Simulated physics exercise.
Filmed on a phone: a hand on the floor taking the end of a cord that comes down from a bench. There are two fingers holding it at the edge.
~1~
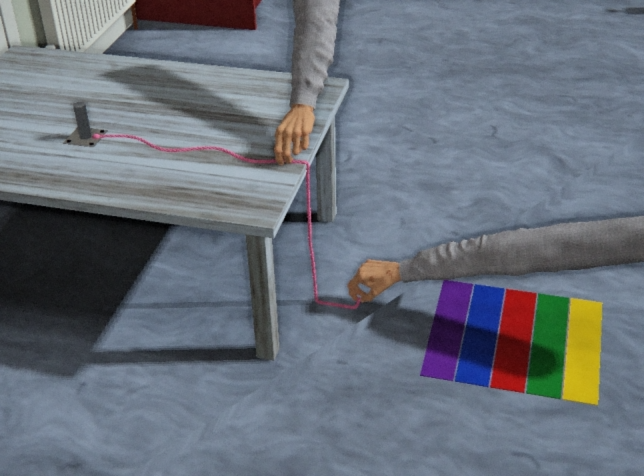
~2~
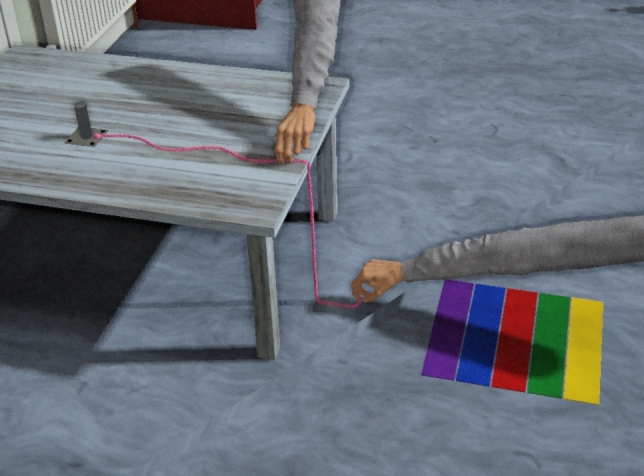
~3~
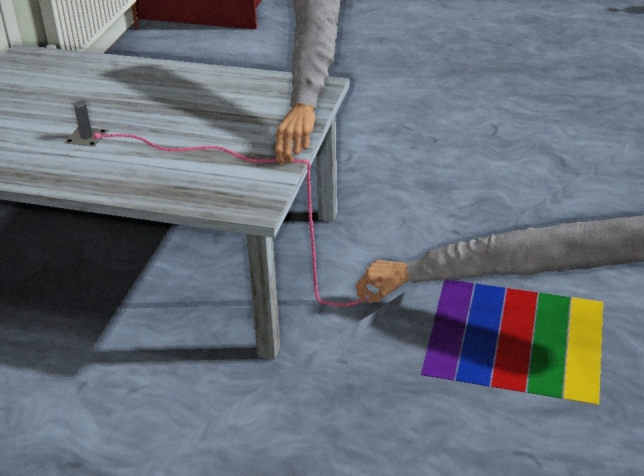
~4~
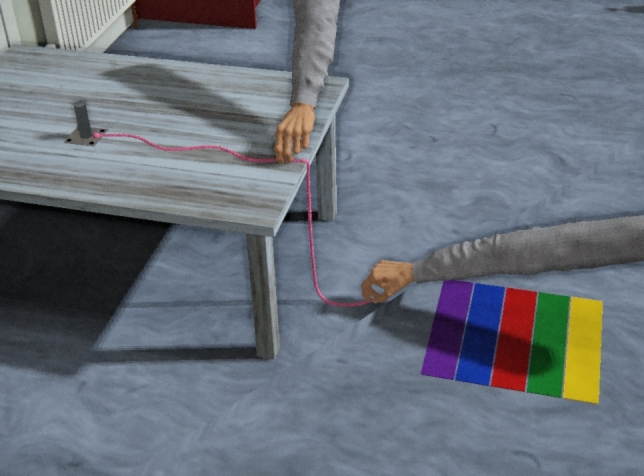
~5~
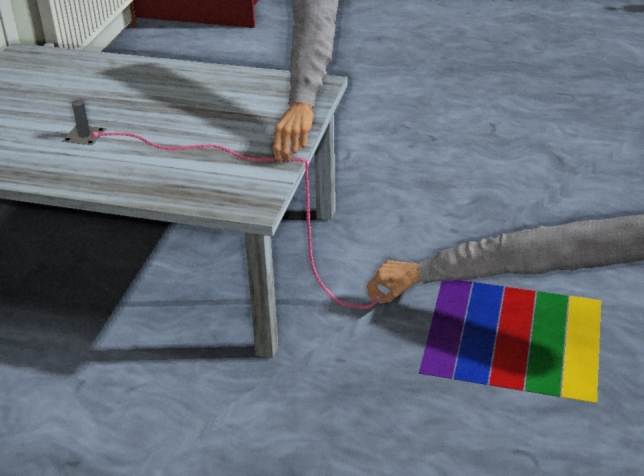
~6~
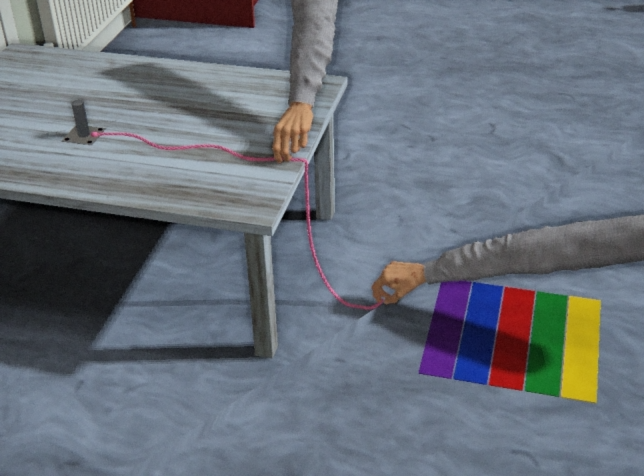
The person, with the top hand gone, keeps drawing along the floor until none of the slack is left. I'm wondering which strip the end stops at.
It stops at the blue strip.
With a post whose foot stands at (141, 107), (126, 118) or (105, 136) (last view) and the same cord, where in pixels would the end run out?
In order, it comes out close to (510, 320), (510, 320) and (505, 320).
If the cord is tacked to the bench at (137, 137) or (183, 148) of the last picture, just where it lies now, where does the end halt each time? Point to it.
Respectively, (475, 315) and (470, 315).
Soon after, end near (426, 307); short of the strips.
After that, end near (459, 312); over purple.
At the stop, end near (479, 315); over blue. It halts on the blue strip.
